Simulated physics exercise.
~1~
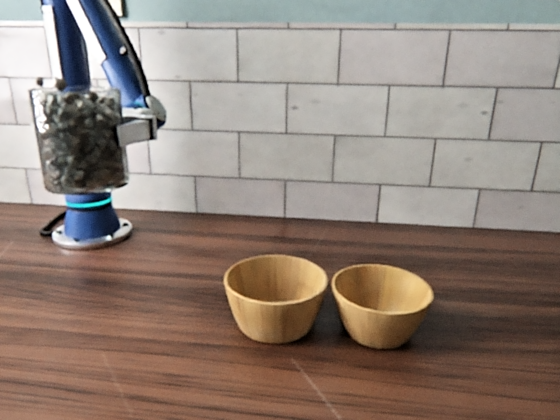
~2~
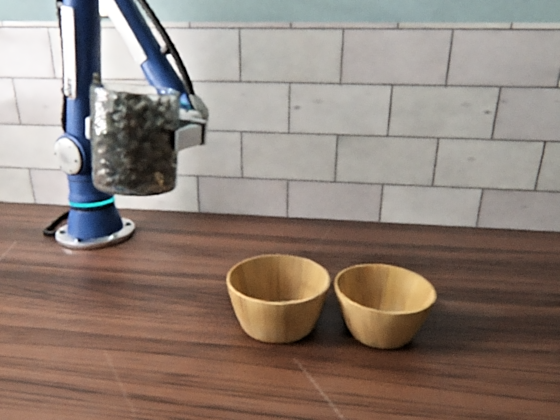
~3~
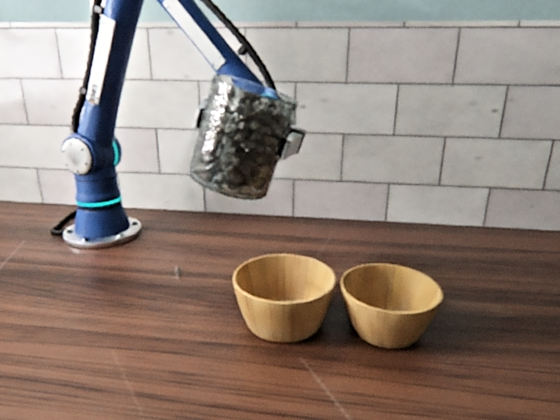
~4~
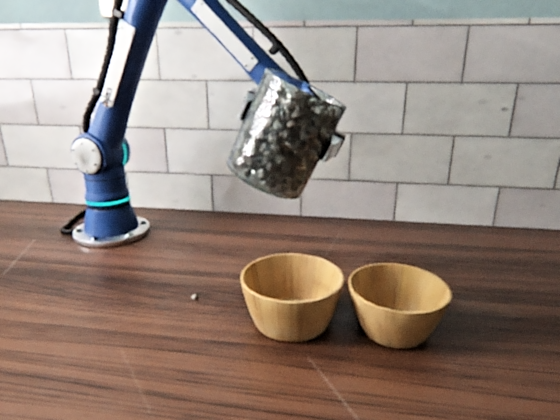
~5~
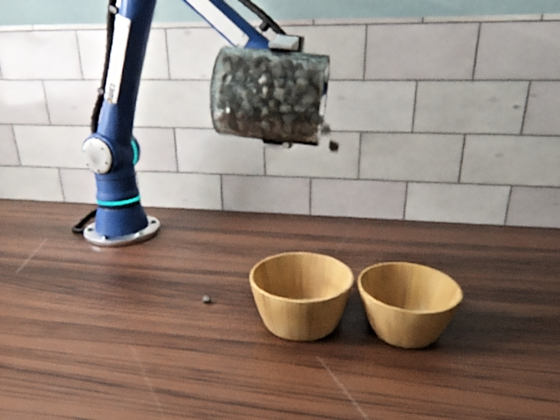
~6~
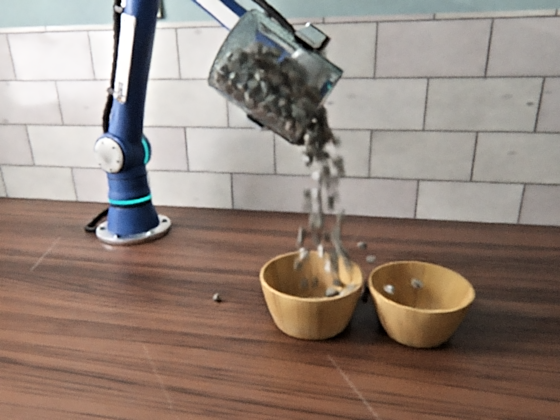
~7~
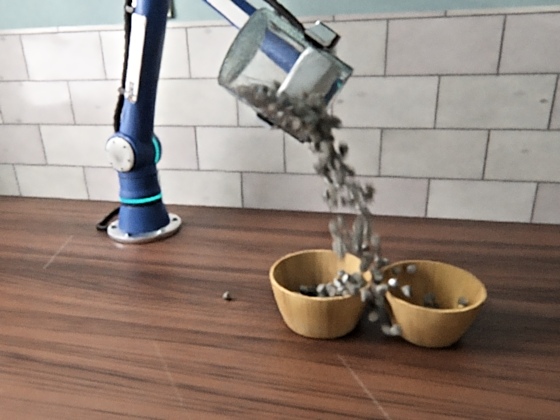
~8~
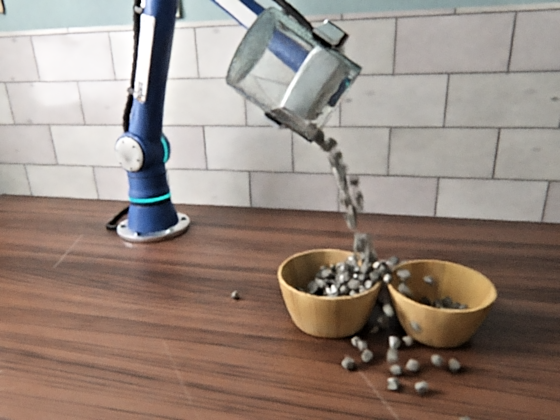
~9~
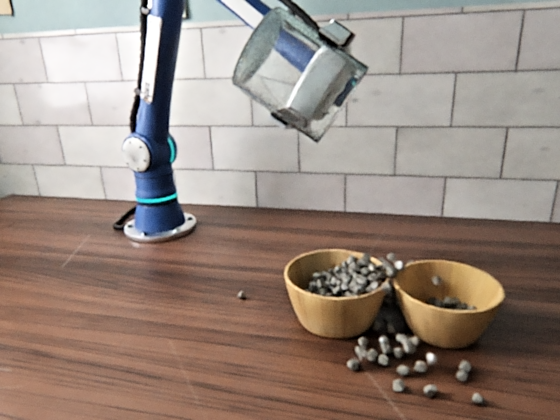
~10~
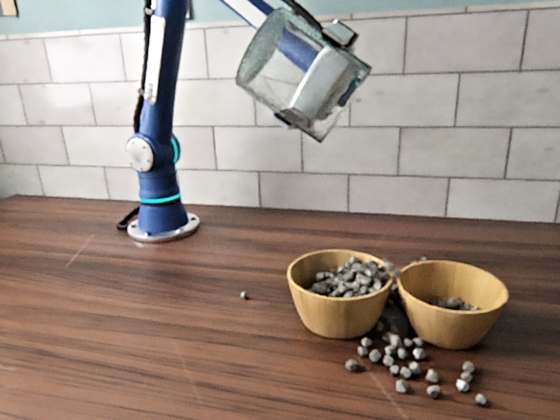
The clip opens with a blue robot arm holding a clear beaker full of small grey pebbles, left of two wooden bowls on a dark wood table before a white tiled wall. The arm swings the beaker right and starts tipping it, and a lone pebble lies on the table. As the beaker tilts further, pebbles pour down in a stream, landing in both bowls and between them. Some spill onto the tabletop in front. The stream runs out, leaving the beaker empty, the left bowl heaped, the right one holding fewer, and stray pebbles scattered around.
